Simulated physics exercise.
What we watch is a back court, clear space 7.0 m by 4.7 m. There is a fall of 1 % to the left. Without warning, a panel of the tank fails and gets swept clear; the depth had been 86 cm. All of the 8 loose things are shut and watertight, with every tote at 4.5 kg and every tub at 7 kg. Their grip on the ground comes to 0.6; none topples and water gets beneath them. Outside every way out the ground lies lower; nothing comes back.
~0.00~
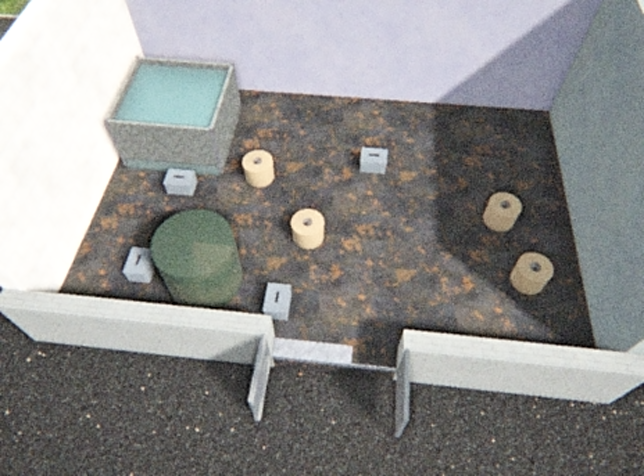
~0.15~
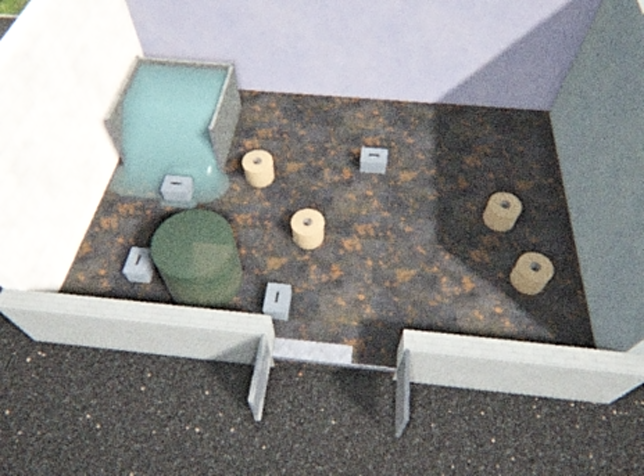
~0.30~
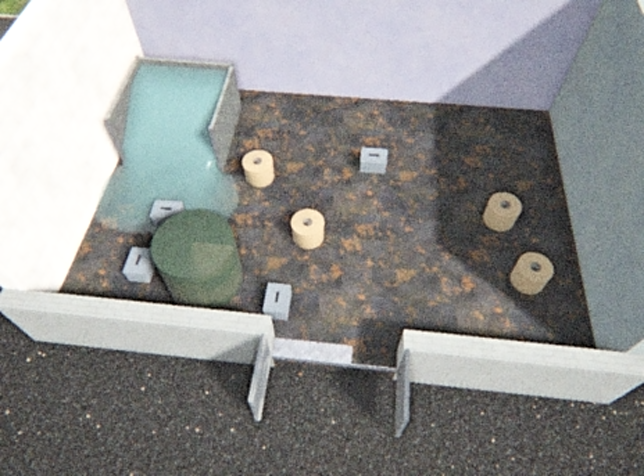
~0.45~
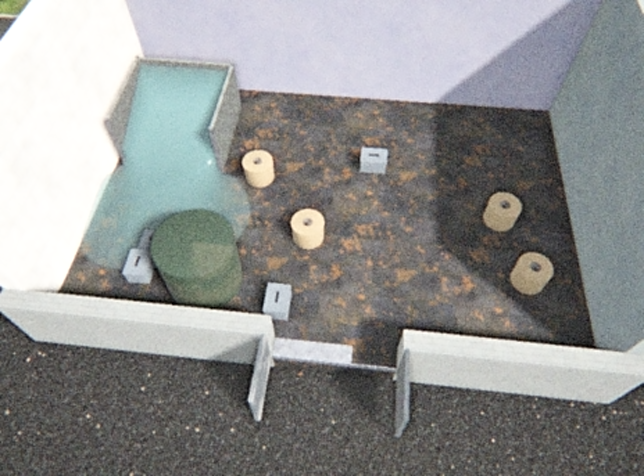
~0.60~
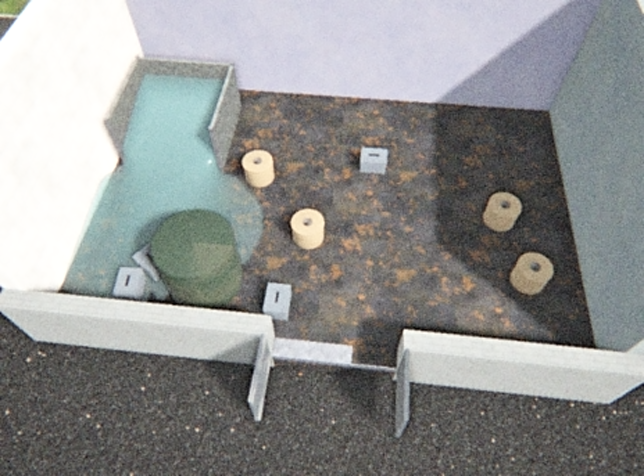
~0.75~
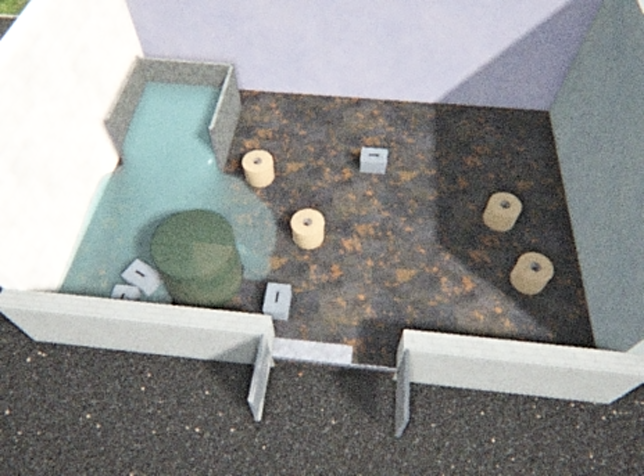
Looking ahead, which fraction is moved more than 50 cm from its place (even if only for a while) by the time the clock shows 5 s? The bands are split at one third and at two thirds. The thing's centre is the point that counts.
Two thirds and up.
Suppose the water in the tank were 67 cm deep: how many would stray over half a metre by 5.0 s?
That would make 6 of them.
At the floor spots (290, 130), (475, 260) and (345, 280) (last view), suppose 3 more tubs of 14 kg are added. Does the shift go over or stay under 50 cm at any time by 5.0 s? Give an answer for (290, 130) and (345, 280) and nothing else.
Result, in sequence: Not exceeded / exceeded.
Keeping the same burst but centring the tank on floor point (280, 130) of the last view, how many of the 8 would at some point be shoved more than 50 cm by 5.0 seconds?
So the tally would be 5.
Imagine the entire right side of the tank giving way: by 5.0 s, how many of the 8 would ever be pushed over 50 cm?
Then it comes to 5 of them.
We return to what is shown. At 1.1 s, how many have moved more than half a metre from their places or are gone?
Tally at that time: 2.
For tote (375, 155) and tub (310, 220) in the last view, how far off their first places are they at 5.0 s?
In turn: 120 cm, 200 cm.
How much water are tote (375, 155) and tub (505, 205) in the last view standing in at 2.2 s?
Depth approx. 0 cm / 0 cm.
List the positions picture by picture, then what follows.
The first frame shows a tote at (179, 177), on the bottom; a tote at (139, 260), on the bottom; 2.1 m2 under water; 0 of 8 have shifted.
The second frame shows a tote at (176, 184), on the bottom, 14 cm from its start; a tote at (139, 260), on the bottom; water covers 3.1 m2; 1 of 8 have shifted.
The third frame shows a tote at (166, 209) rests on the ground, 64 cm from its start; a tote at (139, 260) rests on the ground; water covers 4.4 m2; 1 of 8 have shifted.
The fourth frame shows a tote at (156, 240), on the bottom, 116 cm from its start; a tote at (138, 262) rests on the ground; 5.7 m2 under water; 1 of 8 have shifted.
The fifth frame shows a tote at (150, 258) floats, 147 cm from its start; a tote at (128, 281), on the bottom, 32 cm from its start; 6.7 m2 under water; 2 of 8 have shifted.
The sixth frame shows a tote at (140, 274), afloat, 174 cm from its start; a tote at (122, 299), on the bottom, 60 cm from its start; 7.6 m2 under water; 2 of 8 have shifted.
After 1.1 s 2 of 8 are over 50 cm from their spots; 2 afloat.
After 2.2 s 4 of 8 are over 50 cm from their spots; 2 afloat.
After 3.5 s 4 of 8 are over 50 cm from their spots; 2 afloat.
After 5.0 s 7 of 8 are over 50 cm from their spots, and 7 have been at some point; 4 afloat.
